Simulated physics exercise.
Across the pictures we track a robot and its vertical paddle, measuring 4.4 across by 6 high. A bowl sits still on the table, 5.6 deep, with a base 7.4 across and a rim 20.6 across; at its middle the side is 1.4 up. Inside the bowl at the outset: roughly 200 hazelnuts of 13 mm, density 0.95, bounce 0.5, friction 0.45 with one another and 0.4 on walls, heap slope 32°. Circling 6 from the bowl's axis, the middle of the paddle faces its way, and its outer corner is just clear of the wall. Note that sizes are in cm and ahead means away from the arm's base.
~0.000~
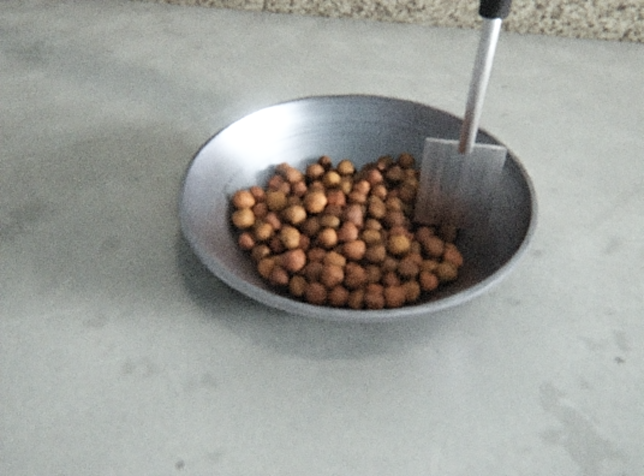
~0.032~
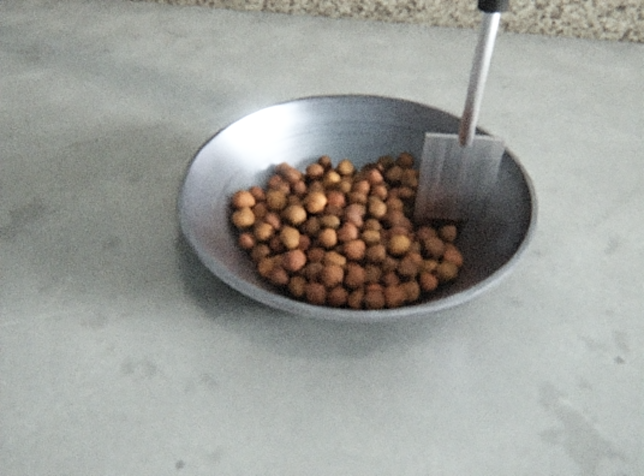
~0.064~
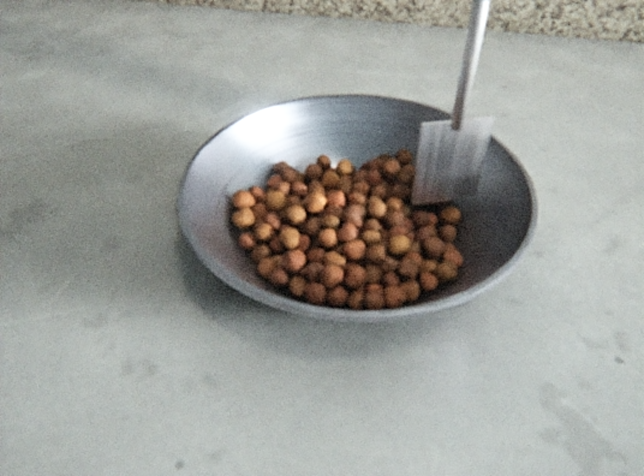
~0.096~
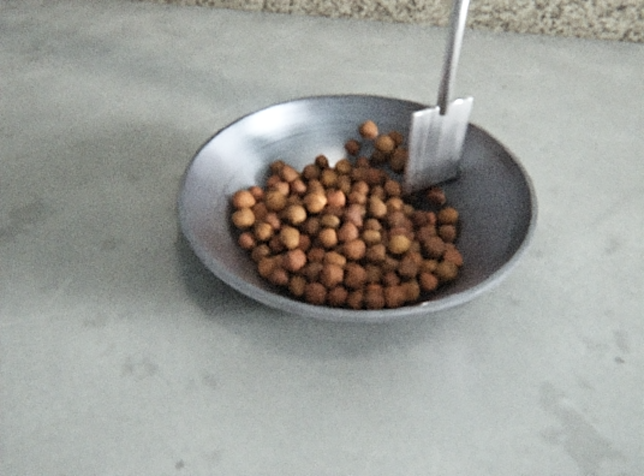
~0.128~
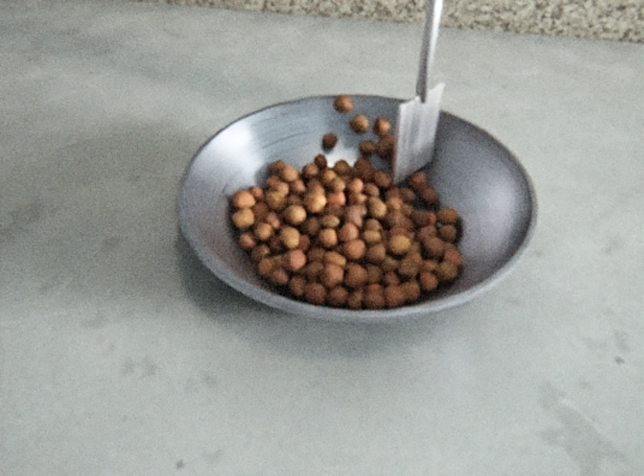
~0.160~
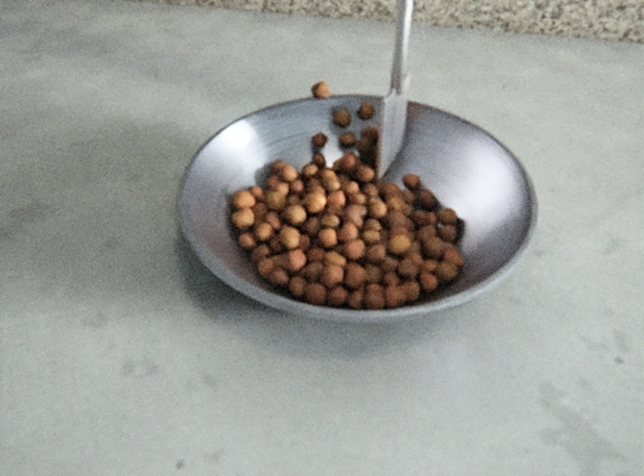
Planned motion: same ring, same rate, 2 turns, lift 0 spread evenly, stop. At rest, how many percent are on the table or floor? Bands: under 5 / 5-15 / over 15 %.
5-15 %.
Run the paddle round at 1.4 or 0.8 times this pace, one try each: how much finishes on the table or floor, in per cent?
Around 20 percent on the first try and 5 percent on the second.
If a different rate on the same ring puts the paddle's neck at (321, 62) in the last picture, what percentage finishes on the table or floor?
Close to 35 in a hundred.
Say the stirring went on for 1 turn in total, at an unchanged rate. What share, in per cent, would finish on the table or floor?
I'd expect some 5 per cent.
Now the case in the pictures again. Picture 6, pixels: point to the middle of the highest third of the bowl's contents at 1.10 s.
It is centred roughly at (316, 255).
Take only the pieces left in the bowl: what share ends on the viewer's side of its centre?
Near 45 per cent of what stays in the bowl.
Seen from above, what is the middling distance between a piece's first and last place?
Around 3 centimetres.
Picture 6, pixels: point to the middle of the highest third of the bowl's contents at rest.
Centre of top third: Approx. (386, 213).
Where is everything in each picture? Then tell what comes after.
In the first frame, paddle neck at (471, 119), 0° round; upper third of the load around (353, 213), from x 245 to 450, top at y 160; 203 in the bowl.
In the second frame, paddle neck at (471, 112), 7° round; upper third of the load around (353, 213), from x 245 to 450, top at y 160.
In the third frame, paddle neck at (463, 97), 24° round; upper third of the load around (353, 210), from x 245 to 450, top at y 160.
In the fourth frame, paddle neck at (447, 82), 41° round; upper third of the load around (353, 208), from x 245 to 450, top at y 130.
In the fifth frame, paddle neck at (425, 71), 58° round; upper third of the load around (351, 208), from x 245 to 450, top at y 105.
In the sixth frame, paddle neck at (399, 64), 76° round; upper third of the load around (348, 208), from x 245 to 450, top at y 90; 203 in the bowl.
By 0.63 s, 329° round, highest piece 7 above the table; 194 in the bowl, 7 on the table or floor, 2 in flight or on the tool.
By 1.10 s, 222° round, highest piece 7 above the table; 187 in the bowl, 15 on the table or floor, 1 in flight or on the tool.
By 1.53 s, 0° round, highest piece 5 above the table; 182 in the bowl, 21 on the table or floor.
By 2.23 s, 0° round, highest piece 4 above the table; 182 in the bowl, 21 on the table or floor.
Final count, 182 in the bowl, 21 on the table or floor. That is 10 % on the table or floor.
